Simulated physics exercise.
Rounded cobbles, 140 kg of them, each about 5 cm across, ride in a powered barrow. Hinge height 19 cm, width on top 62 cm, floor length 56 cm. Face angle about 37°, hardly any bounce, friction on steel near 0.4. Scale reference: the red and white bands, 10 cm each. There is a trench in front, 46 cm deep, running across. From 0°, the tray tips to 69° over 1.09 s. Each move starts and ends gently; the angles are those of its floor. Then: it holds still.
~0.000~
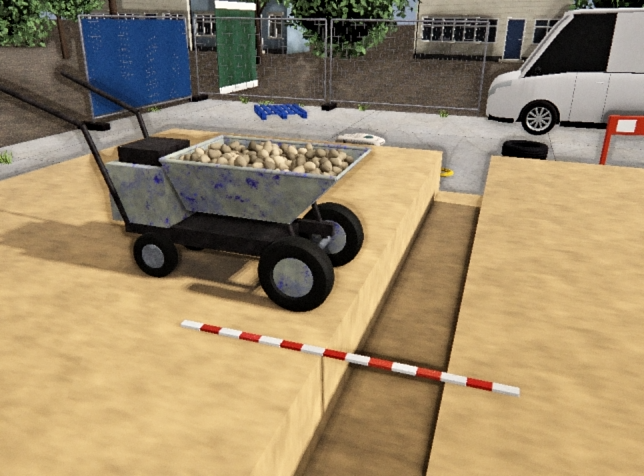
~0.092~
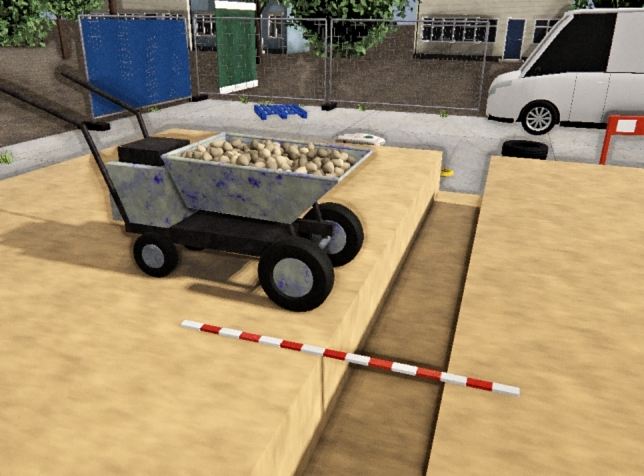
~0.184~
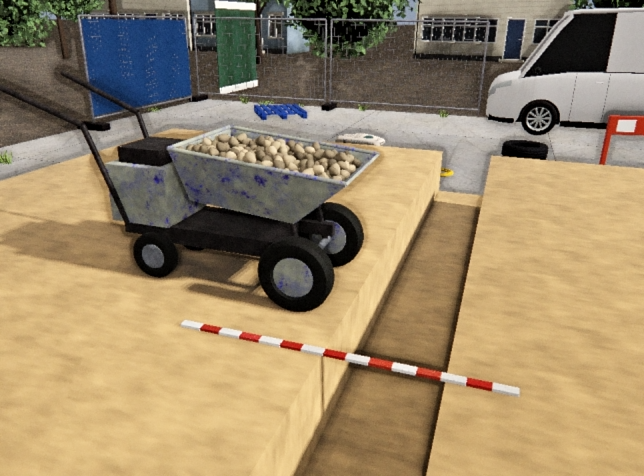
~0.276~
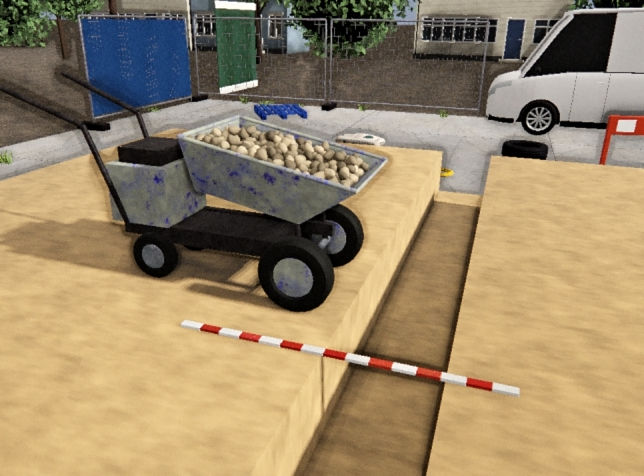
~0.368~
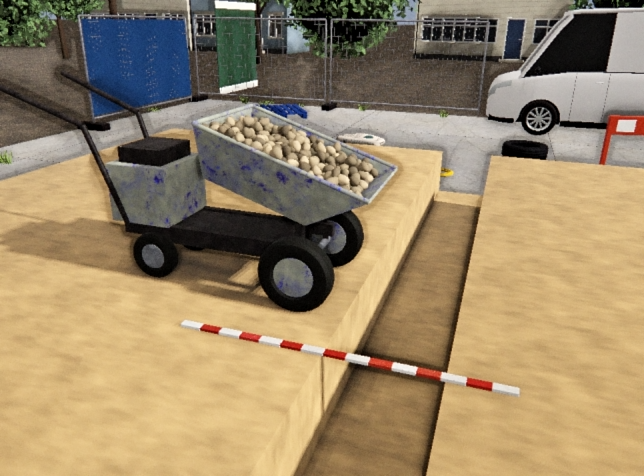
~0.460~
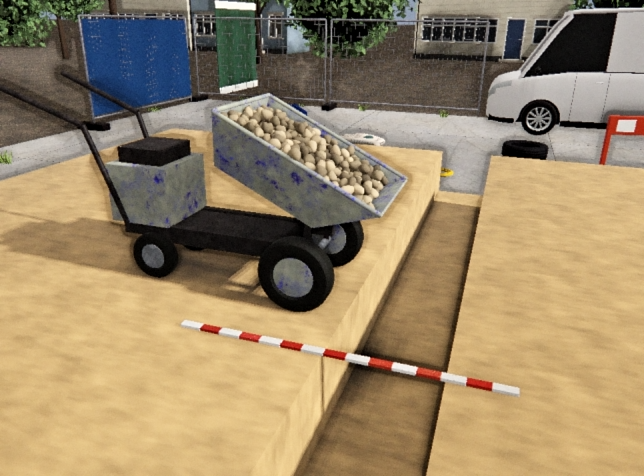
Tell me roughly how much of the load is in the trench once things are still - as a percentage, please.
I would put it at 60 %.
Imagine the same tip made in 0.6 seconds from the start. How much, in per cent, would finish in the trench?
Roughly 45% would finish there.
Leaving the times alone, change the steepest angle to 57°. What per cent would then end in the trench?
In that case around 65 percent.
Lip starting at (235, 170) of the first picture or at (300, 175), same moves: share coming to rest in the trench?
That gives roughly 85 per cent and roughly 95 per cent.
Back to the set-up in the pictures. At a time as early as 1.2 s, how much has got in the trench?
I'd say near 30 per cent at that time.
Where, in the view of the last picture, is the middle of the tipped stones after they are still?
Their middle ends up near (443, 369).
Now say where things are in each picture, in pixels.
The first frame shows lip at (336, 179), floor tilted 0°, highest stones at (287, 151).
In the second frame, the tray is at 1°, its lip at (339, 180); the top of the load is at (271, 149); the stones move at 0.3 m/s on average.
In the third frame, the tray is at 5°, its lip at (346, 185); the top of the load is at (258, 144); the stones move at 0.5 m/s on average.
The fourth frame shows lip at (357, 192), floor tilted 11°, highest stones at (245, 135); the stones move at 0.7 m/s on average.
The fifth frame shows lip at (369, 202), floor tilted 18°, highest stones at (248, 124); the stones move at 0.8 m/s on average.
In the sixth frame, the tray is at 27°, its lip at (381, 216); the top of the load is at (263, 115); the stones move at 0.9 m/s on average.
After 0.8 s the floor is at 58°; 99 % in the tray, 1 % in the trench; the foremost stones are at (426, 260).
After 1.2 s the floor is at 69°; 49 % in the tray, 29 % in the trench, 21 % past the trench; the foremost stones are at (512, 328).
After 1.5 s the floor is at 69°; 15 % in the tray, 45 % in the trench, 40 % past the trench; the foremost stones are at (641, 354).
After 3.5 s the floor is at 69°; 0 % in the tray, 60 % in the trench, 40 % past the trench; the foremost stones are past the picture's edge.
